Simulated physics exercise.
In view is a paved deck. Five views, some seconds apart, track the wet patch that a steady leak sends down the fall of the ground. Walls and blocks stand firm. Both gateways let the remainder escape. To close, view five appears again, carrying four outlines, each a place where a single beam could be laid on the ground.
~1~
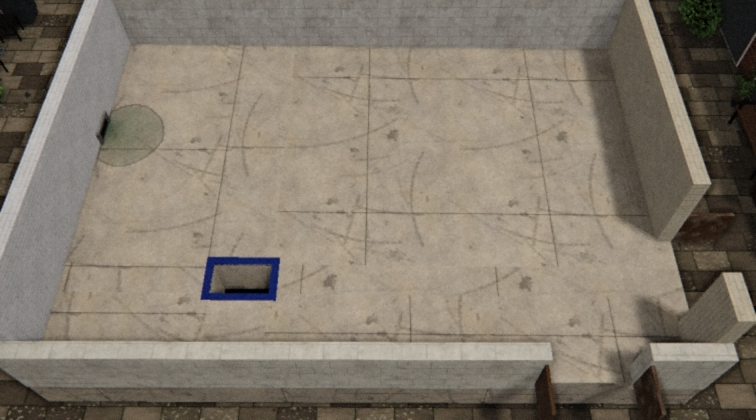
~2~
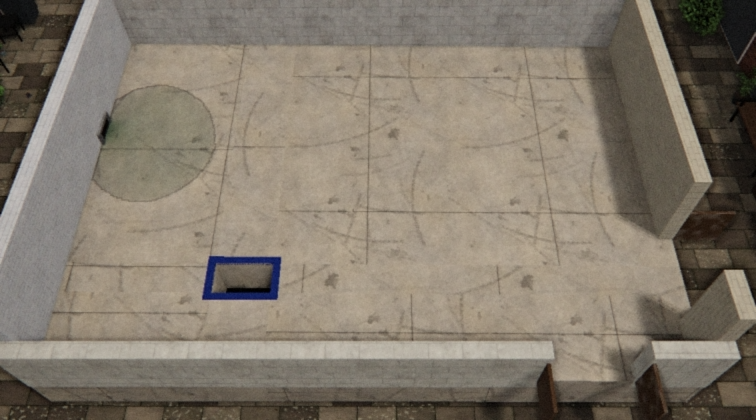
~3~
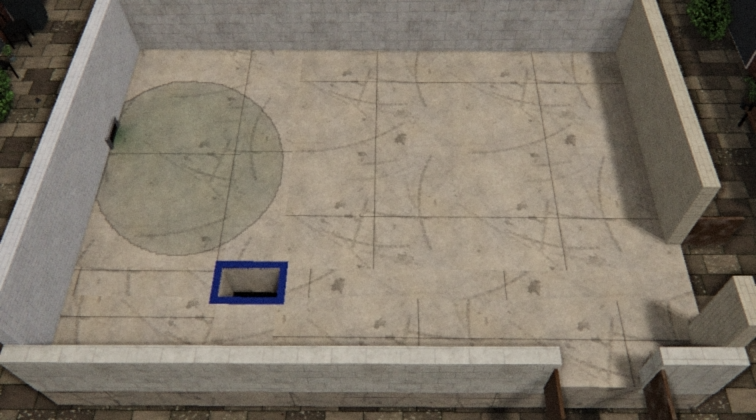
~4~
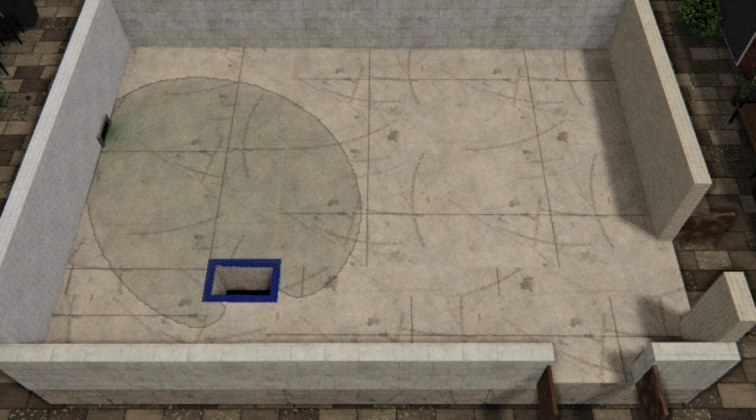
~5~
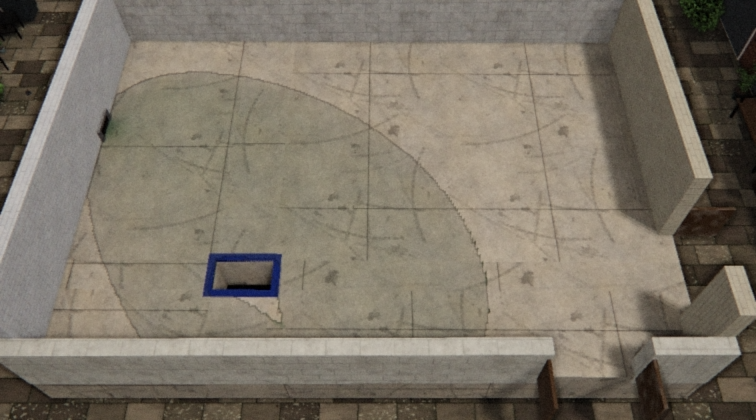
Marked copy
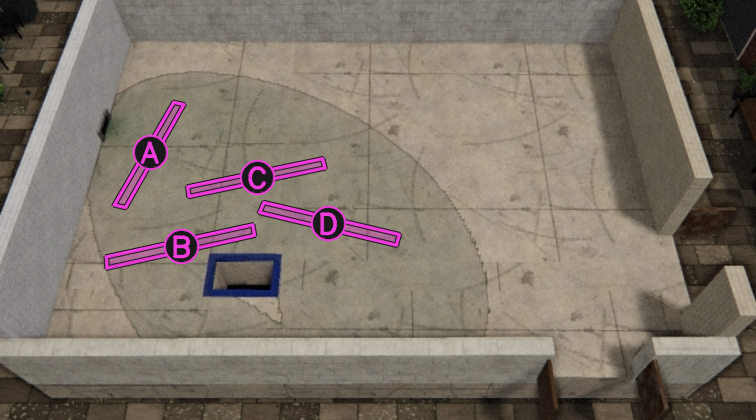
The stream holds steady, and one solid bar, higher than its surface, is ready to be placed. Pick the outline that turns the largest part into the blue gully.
It is D.
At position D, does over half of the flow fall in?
No, it does not.
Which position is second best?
C it is.
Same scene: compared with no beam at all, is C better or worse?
Worse.
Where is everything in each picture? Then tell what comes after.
Outfall at (102, 128); blue gully at (241, 279); open gate at (666, 281); open gate at (583, 367); water covers 2 % of the ground and shows as far out as (155, 136); blue gully still dry.
Water covers 7 % of the ground and shows as far out as (198, 167); blue gully still dry.
Water covers 15 % of the ground and shows as far out as (256, 213); blue gully still dry.
Water covers 26 % of the ground and shows as far out as (334, 267); blue gully taking water.
Water covers 41 % of the ground and shows as far out as (481, 301); blue gully taking water.
On the marked copy, A from (119, 206) to (178, 103); B from (106, 262) to (253, 230); C from (188, 191) to (323, 163); D from (261, 207) to (397, 239).
With A, about 3 % of the stream runs into the blue gully, about 96 % out by the gates.
With B, next to none of the stream runs into the blue gully, about 99 % out by the gates.
With C, about 16 % of the stream runs into the blue gully, about 84 % out by the gates.
With D, about 28 % of the stream runs into the blue gully, about 72 % out by the gates.
